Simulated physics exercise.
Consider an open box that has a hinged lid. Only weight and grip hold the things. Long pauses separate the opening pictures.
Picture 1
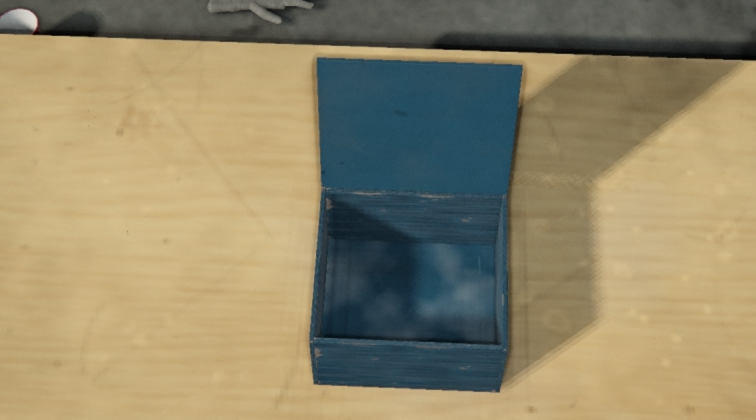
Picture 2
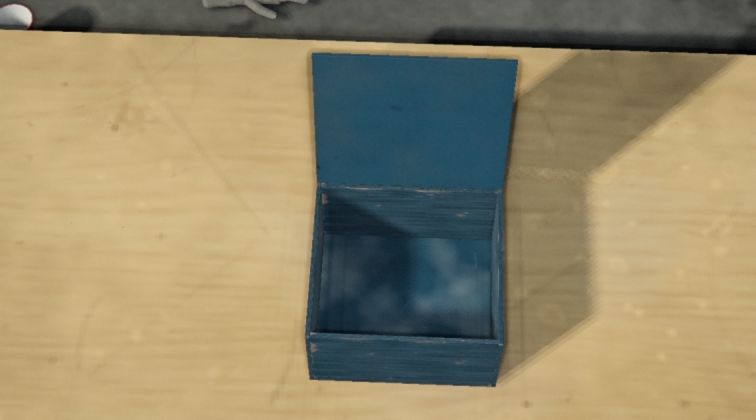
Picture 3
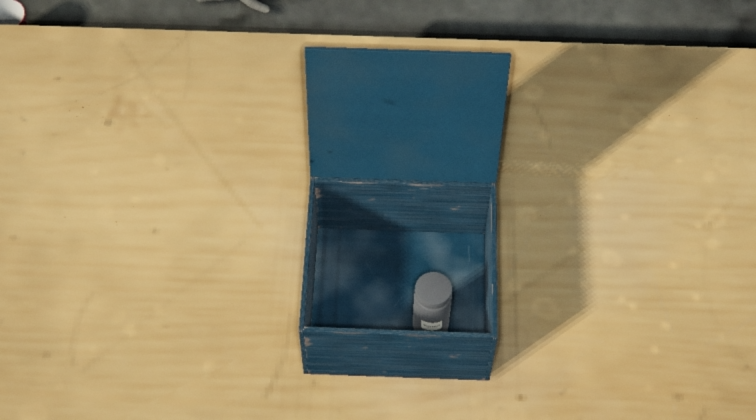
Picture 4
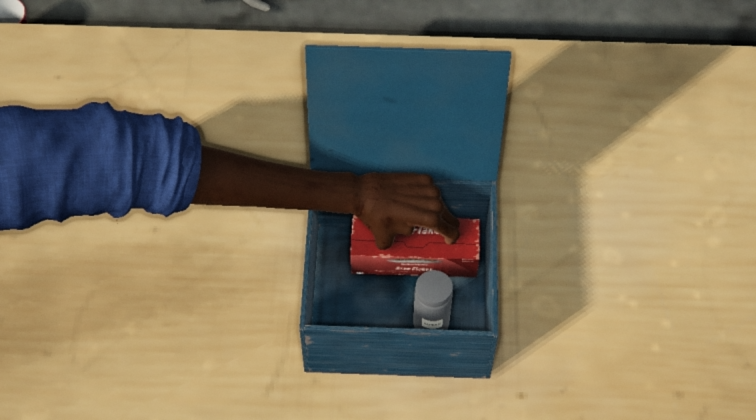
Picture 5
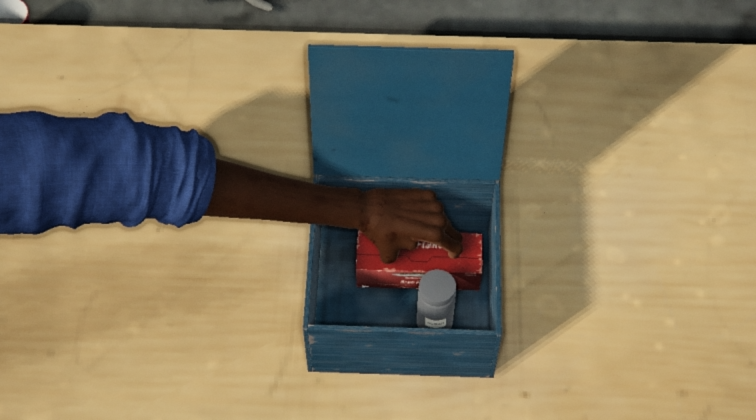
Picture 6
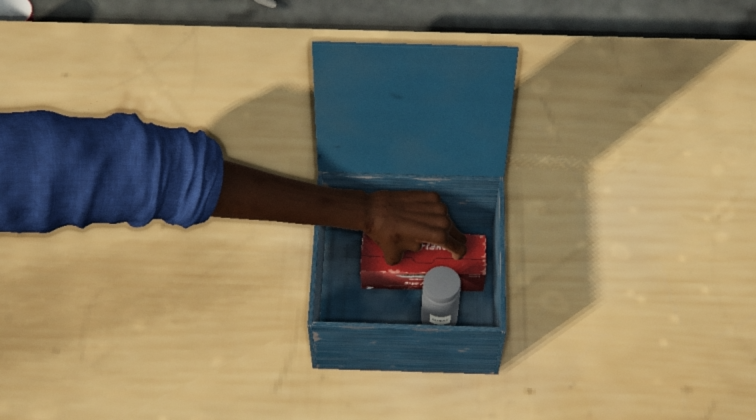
Open blue box standing empty on a wooden table, then holding a grey container, before a hand lowers a red carton inside.
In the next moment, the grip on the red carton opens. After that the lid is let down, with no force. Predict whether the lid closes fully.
Most likely there will be no gap under the lid.
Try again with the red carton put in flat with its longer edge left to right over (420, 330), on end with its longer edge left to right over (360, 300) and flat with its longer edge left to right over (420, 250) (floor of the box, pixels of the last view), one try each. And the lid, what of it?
On try one it won't go down; on try two it won't go down; on try three it fits down fine.
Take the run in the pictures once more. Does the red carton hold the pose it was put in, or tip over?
The red carton keeps its pose.
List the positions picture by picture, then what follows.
In the first frame, the last thing is not in view yet.
In the second frame, the last thing is not in view yet.
In the third frame, the last thing is not in view yet; grey shaker (432, 306).
The fourth frame shows coming down; red carton (415, 246); grey shaker (433, 304).
The fifth frame shows coming down; red carton (419, 260); grey shaker (436, 304).
The sixth frame shows in place under the hand; red carton (423, 262); grey shaker (441, 300).
Then, 1.10 s after the last picture, lid starting down.
Then, 1.60 s after the last picture, lid 53° above the rim.
Then, 1.80 s after the last picture, lid 32° above the rim.
Then, 2.00 s after the last picture, lid 7° above the rim.
At rest, lid shut; both in place. Seen from the same camera at the end, red carton near (423, 262).
